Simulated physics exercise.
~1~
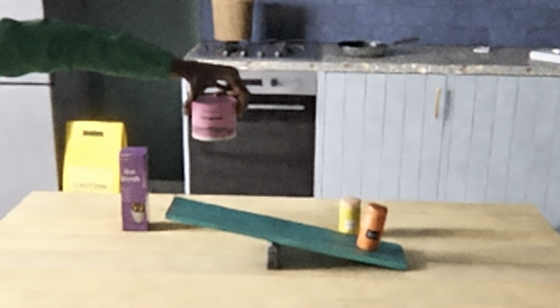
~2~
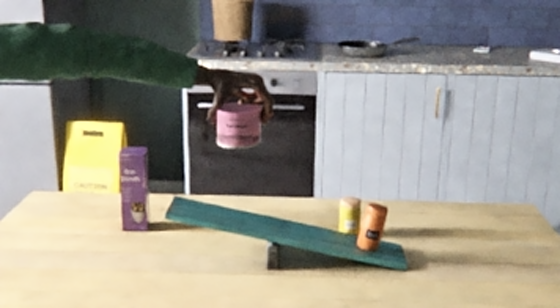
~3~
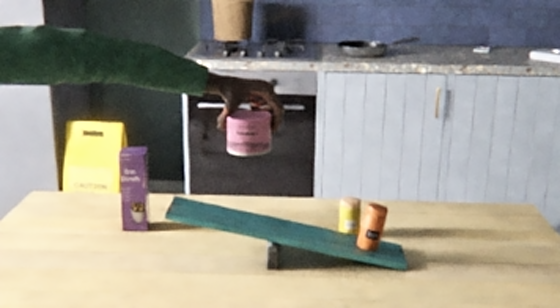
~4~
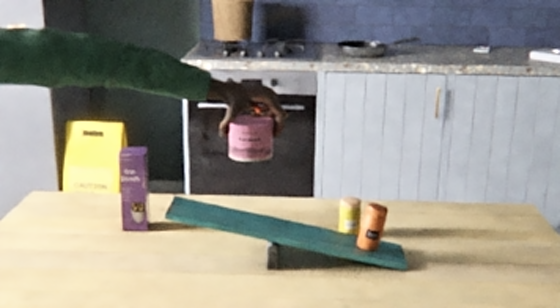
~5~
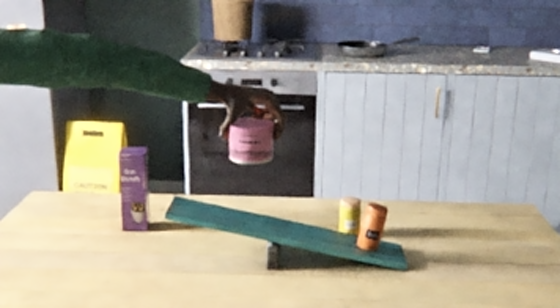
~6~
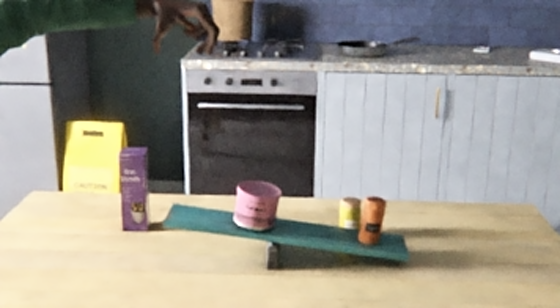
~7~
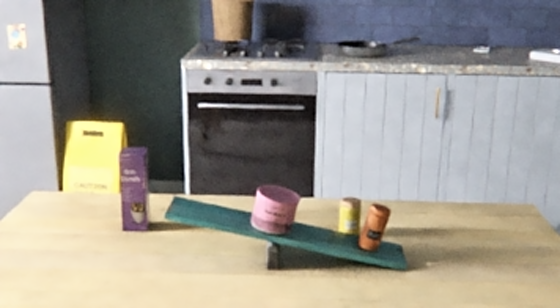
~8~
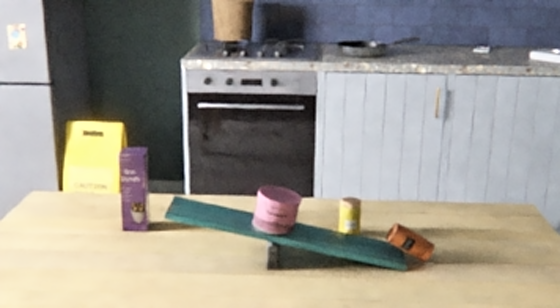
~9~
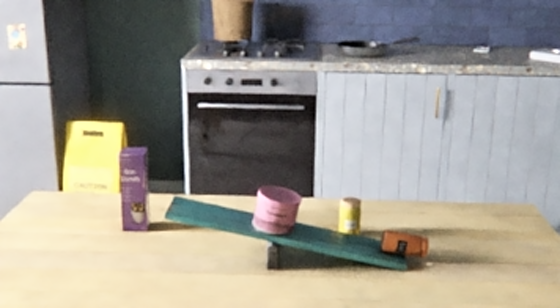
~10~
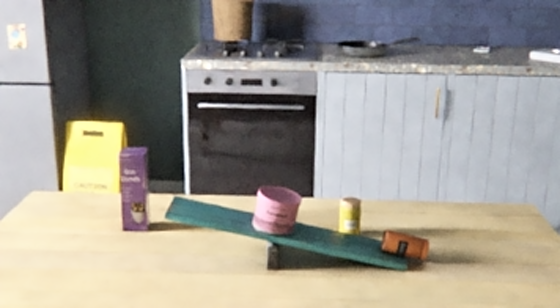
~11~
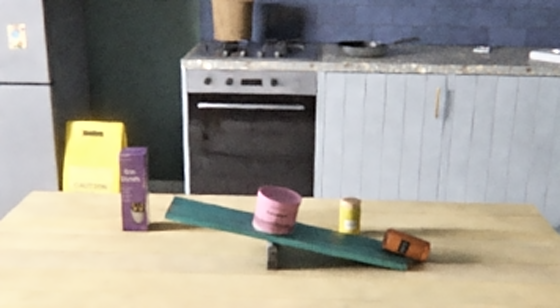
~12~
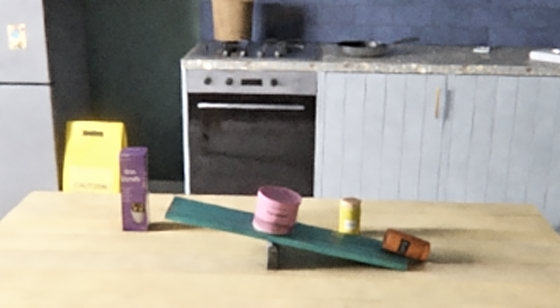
On a wooden kitchen table, a turquoise plank rests on a small block, sloping down to the right, with a yellow shaker and an orange shaker near its low end and a purple carton standing at the left. An arm in a green sleeve carries a pink tub rightward, lowers it and pauses above the plank. The hand lets go and withdraws as the tub lands left of the block. The plank tilts slightly towards level, then dips back, and the tub shifts right. The orange shaker topples onto its side, while the tub and yellow shaker stay standing on the plank, sloping as before.
